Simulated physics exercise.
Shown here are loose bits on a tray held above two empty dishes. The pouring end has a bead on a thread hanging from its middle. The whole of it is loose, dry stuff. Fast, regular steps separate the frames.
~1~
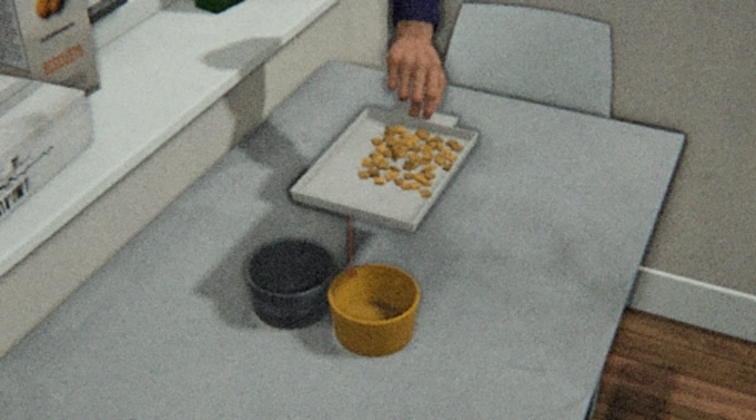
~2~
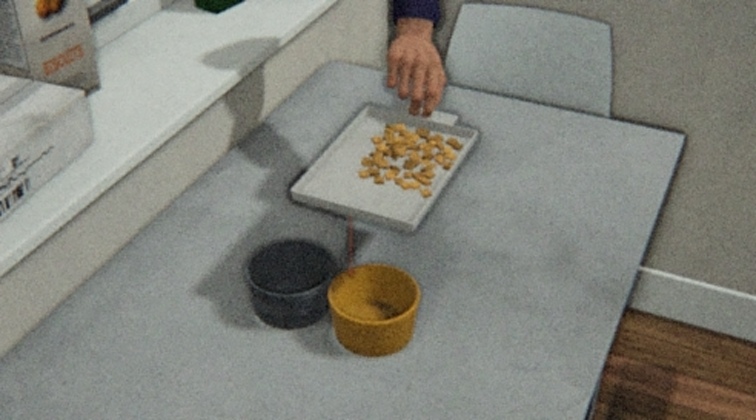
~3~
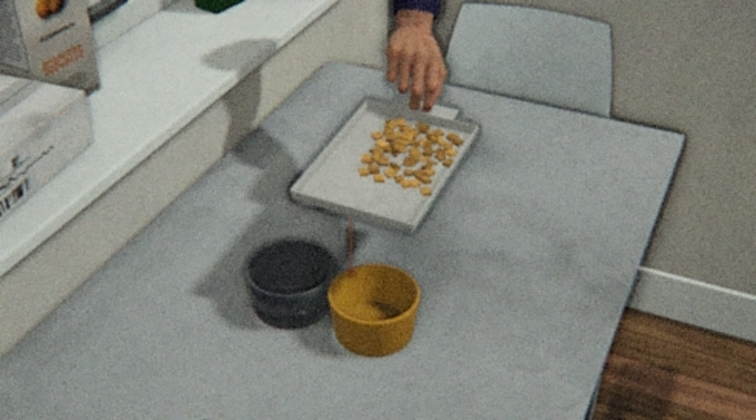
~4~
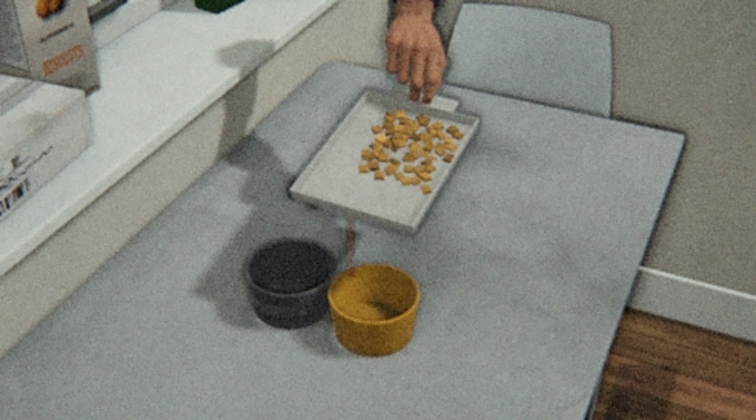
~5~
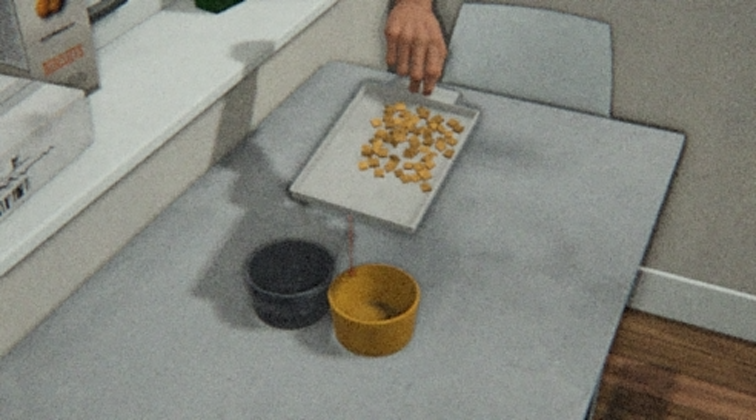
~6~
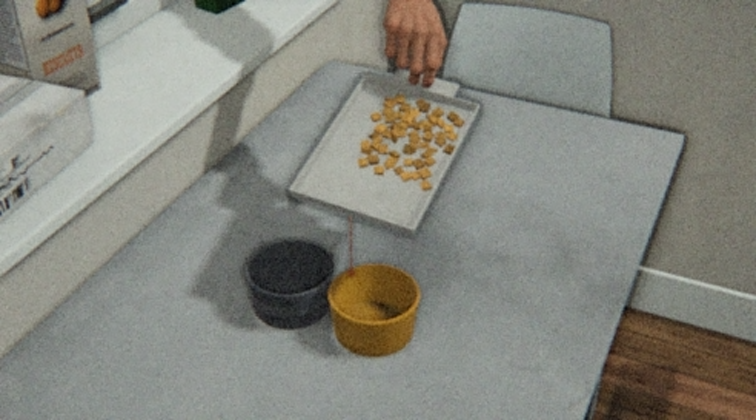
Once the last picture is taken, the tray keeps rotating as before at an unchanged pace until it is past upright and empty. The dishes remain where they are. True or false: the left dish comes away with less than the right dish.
True.
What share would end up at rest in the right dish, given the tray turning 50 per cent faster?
Something like 60 percent, give or take.
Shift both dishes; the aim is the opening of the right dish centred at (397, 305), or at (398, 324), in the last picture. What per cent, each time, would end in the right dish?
In order, 80 % and 70 %.
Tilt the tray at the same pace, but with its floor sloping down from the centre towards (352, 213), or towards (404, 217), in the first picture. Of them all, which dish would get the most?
So: The right-standing dish on the first go, the right-standing dish on the second.
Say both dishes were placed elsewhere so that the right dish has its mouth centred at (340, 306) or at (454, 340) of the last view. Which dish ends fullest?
For the first place, the dish on the right side; for the second, the dish on the left side.
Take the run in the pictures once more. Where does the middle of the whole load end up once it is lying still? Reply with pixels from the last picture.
Around (379, 333), give or take.
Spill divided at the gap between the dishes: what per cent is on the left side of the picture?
40 %, roughly.
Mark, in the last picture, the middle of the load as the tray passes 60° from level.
Near (386, 212).
Soon after the last picture, tray tipped steeply; most on the tray; a stray few in the right dish; a small part in the air.
A little later, tray tipped right over; about half on the tray; about a third in the right dish; a small part outside both; a stray few in the air.
Later still, tray tipped past a quarter turn; most in the right dish; a small part outside both; a stray few in the air.
At rest, tray tipped past a quarter turn; most in the right dish; none in the left dish; a small part outside both; a stray few in the air.
